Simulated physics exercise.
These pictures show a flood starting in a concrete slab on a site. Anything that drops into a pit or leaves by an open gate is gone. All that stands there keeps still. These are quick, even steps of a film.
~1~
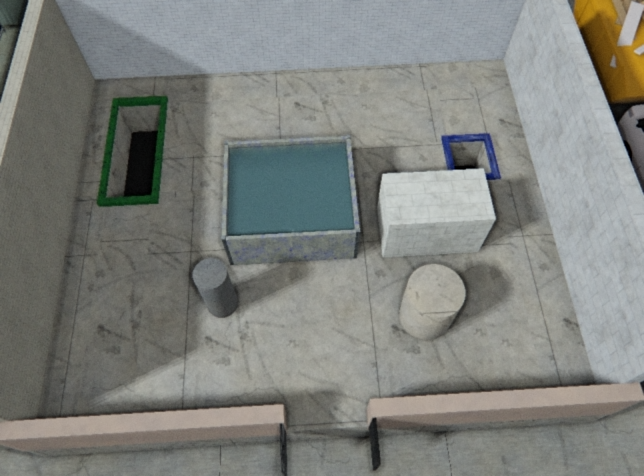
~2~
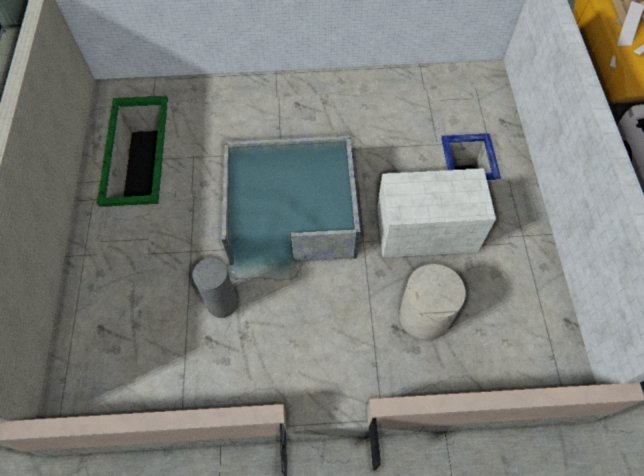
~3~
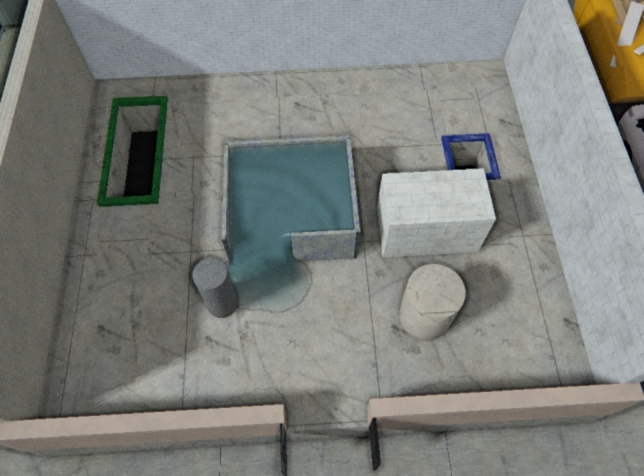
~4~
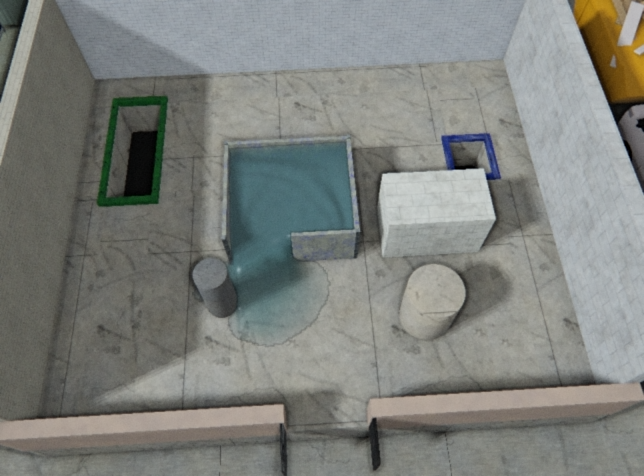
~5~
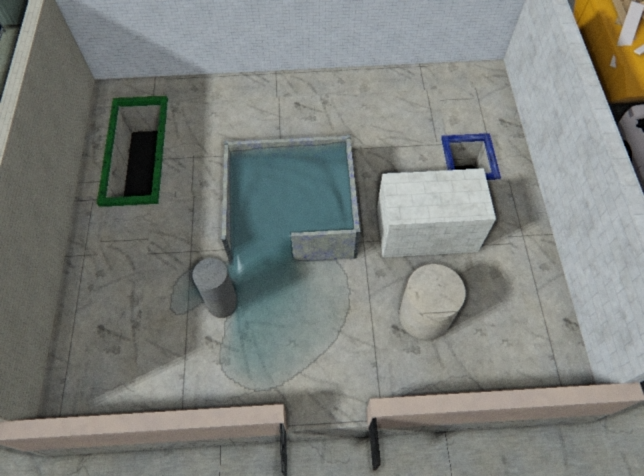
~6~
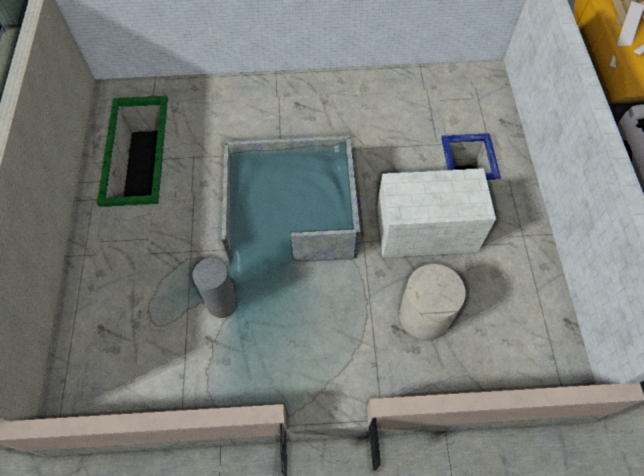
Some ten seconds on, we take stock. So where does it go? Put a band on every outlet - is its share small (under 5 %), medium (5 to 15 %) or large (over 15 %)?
In the end, the gate has a large share, the blue pit has a small share, the green pit has a small share.
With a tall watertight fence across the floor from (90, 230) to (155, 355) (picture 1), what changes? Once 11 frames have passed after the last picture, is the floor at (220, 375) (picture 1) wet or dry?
The spot in question would be waterlogged.
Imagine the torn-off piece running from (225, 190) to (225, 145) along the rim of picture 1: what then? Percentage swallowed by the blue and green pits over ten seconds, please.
Near enough: Blue 0 percent, green 35 percent.
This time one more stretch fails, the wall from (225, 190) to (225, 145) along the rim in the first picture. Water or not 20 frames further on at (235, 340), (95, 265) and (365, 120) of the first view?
So the first one is left untouched, the next drenched, and the last left untouched.
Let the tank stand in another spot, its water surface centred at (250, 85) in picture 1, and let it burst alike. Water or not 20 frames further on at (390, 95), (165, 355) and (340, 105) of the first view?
Spot 1 unwetted, spot 2 wetted, and spot 3 unwetted.
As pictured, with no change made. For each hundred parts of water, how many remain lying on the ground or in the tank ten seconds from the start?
I make it 64 per cent.
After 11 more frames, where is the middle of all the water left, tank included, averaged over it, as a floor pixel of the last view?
That puts it at around (261, 271).
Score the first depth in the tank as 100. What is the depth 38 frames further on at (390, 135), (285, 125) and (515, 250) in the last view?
0, 0 and 2 in a hundred, in turn.
A moment on, water covers 20 % of the floor; the gate 2 %, the blue pit 0 %, the green pit 0 %.
Next, water covers 30 % of the floor; the gate 10 %, the blue pit 0 %, the green pit 0 %.
Then, water covers 35 % of the floor; the gate 19 %, the blue pit 0 %, the green pit 0 %.
Later, water covers 50 % of the floor; the gate 28 %, the blue pit 0 %, the green pit 0 %.
In the end, water covers 70 % of the floor; the gate 35 %, the blue pit 0 %, the green pit 0 %.
